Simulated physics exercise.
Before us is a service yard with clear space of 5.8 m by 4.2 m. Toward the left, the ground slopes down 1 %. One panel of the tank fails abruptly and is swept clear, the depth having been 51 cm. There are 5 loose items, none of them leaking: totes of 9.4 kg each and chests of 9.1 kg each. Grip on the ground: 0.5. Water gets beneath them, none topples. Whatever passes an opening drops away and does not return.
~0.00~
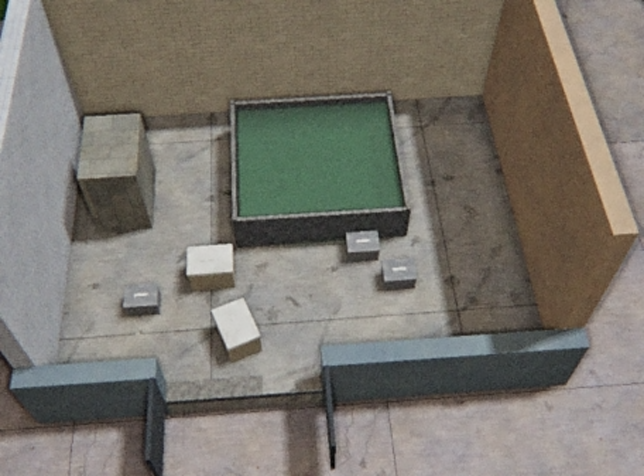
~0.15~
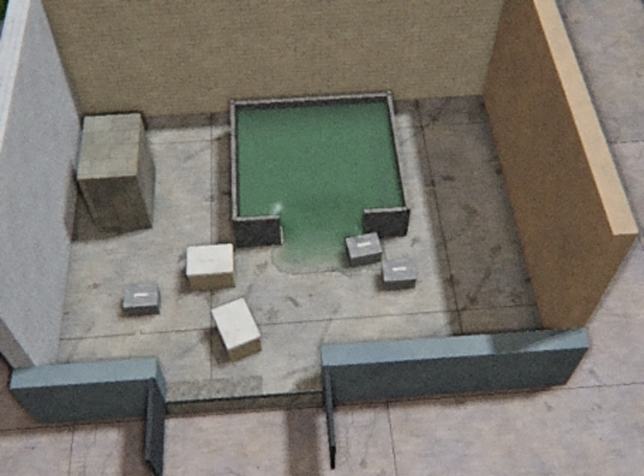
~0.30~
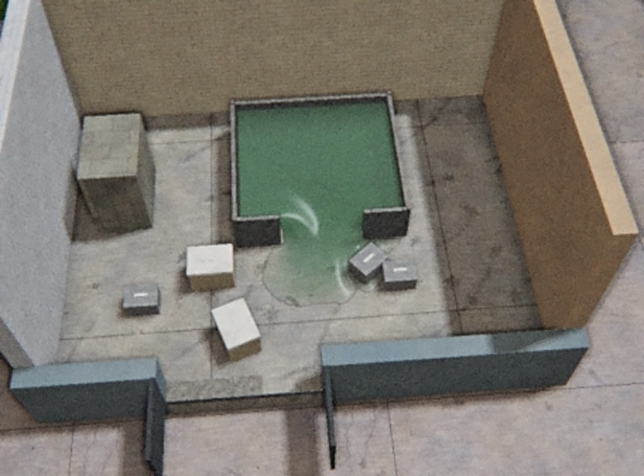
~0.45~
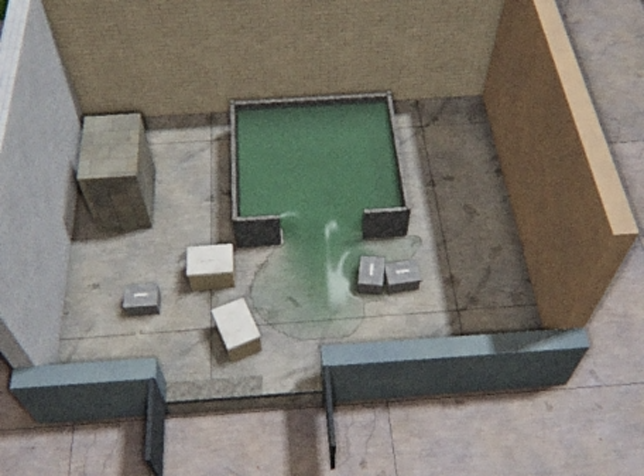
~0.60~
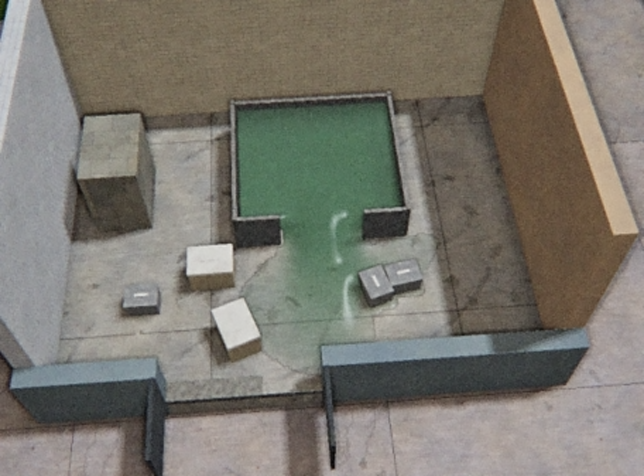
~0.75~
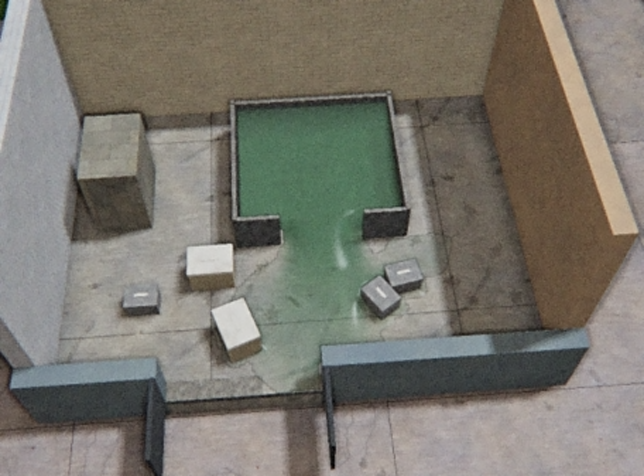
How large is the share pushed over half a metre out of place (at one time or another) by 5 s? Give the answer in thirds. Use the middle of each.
One to two thirds.
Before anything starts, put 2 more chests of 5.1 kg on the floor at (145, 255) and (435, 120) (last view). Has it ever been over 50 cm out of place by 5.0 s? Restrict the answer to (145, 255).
That one ends up within it.
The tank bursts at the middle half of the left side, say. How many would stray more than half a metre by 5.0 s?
Then it comes to 3 of them.
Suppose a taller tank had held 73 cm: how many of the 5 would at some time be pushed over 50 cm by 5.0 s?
Count: 3.
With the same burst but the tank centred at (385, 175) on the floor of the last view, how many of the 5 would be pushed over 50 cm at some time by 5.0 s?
In that case the number is 4.
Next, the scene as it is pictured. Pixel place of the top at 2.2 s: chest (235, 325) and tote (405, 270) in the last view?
I'd say close to (133, 345) and close to (432, 276).
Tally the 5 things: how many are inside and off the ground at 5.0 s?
Answer: 0.
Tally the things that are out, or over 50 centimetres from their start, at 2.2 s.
I get 2.
After 1.1 s 1 of 5 are over 50 cm from their spots; 0 afloat.
After 2.2 s 2 of 5 are over 50 cm from their spots; 0 afloat.
After 3.5 s 2 of 5 are over 50 cm from their spots; 0 afloat.
After 5.0 s 2 of 5 are over 50 cm from their spots, and 2 have been at some point; 0 afloat.
